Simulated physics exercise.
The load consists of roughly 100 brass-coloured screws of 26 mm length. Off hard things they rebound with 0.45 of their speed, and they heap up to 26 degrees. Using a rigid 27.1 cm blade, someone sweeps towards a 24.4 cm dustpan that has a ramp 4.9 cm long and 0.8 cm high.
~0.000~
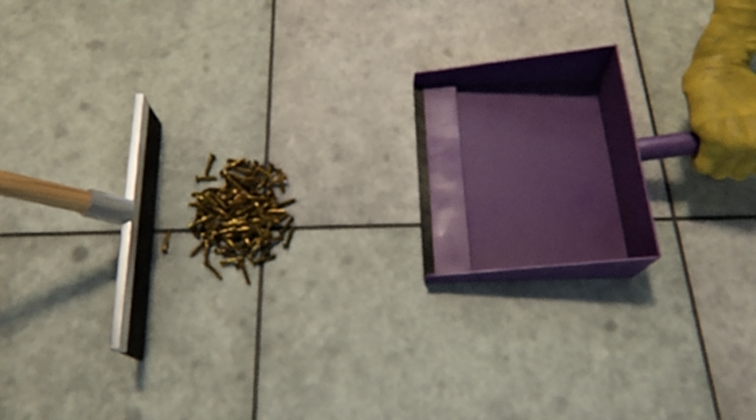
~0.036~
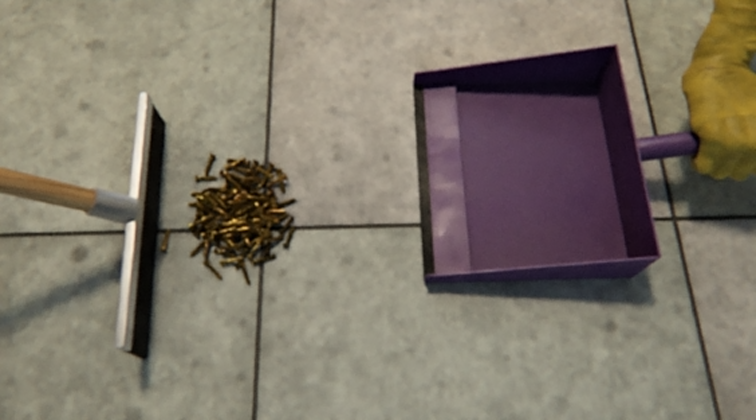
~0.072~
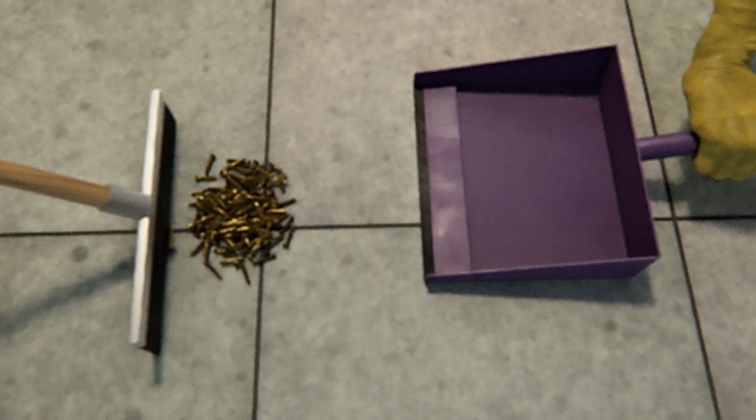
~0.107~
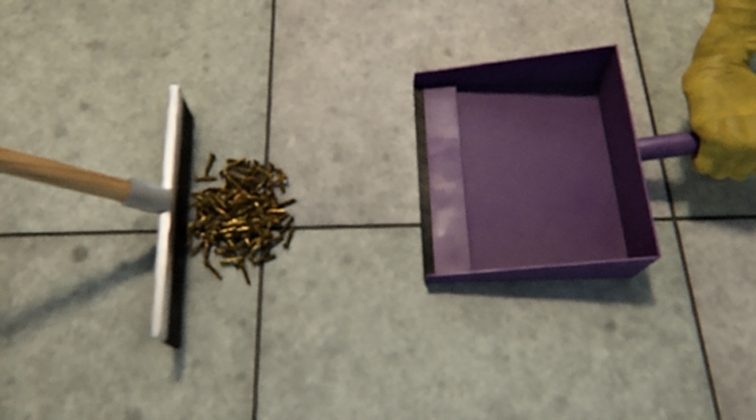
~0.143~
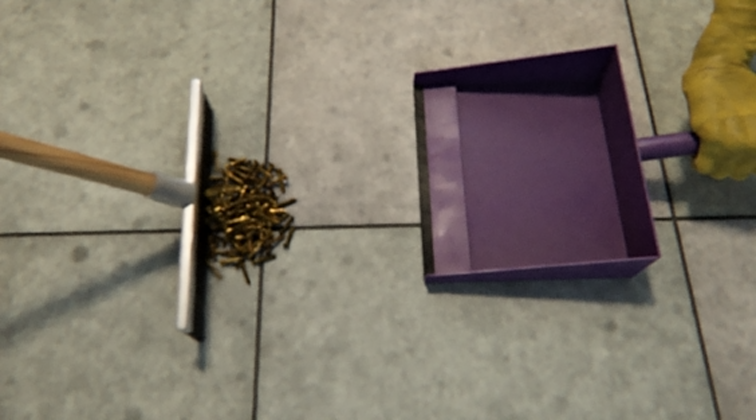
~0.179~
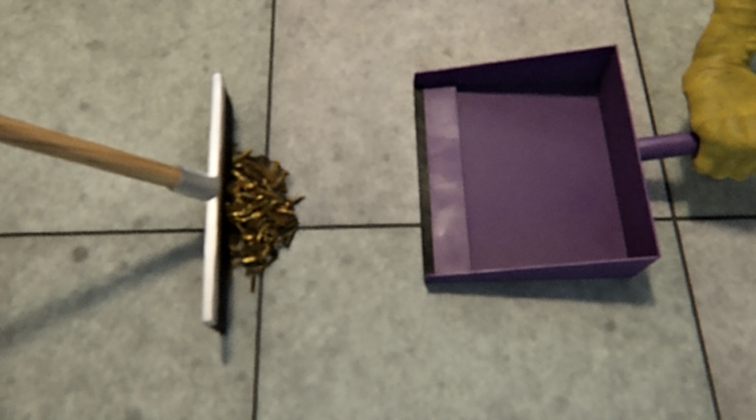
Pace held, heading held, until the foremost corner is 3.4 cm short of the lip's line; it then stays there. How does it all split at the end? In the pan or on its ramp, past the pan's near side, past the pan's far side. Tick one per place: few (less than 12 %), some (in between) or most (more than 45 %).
In the pan or on its ramp - some; past the pan's near side - few; past the pan's far side - few.
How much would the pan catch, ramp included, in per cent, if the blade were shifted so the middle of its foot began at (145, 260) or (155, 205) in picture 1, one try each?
The two tries give about 40 % and about 45 %.
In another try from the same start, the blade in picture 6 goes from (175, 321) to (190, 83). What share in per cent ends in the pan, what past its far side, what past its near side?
You'd see pan at 20, far at 0 and near at 0.
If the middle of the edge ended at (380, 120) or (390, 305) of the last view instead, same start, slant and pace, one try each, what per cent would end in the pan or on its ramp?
Some 30 per cent on the first try, 20 per cent on the second.
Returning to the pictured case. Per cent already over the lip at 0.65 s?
Over the lip: Approx. 40 %.
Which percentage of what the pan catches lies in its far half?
Some 40 per cent.
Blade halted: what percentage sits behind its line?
Around 0 per cent.
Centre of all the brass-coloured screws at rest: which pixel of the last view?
When it all comes to rest, the middle is near (417, 177).
Then, at 0.32 s, middle of the blade 12 cm from the lip; 0 % over the lip, far side 0 %, near side 0 %.
After 0.42 s, middle of the blade 6 cm from the lip; 0 % over the lip, far side 0 %, near side 0 %.
After 0.65 s, middle of the blade 4 cm from the lip; 40 % over the lip, far side 0 %, near side 0 %.
By 1.3 s all is still; pan 40 %, near side 0 %, far side 0 %, in front of the lip or behind the blade 60 %.
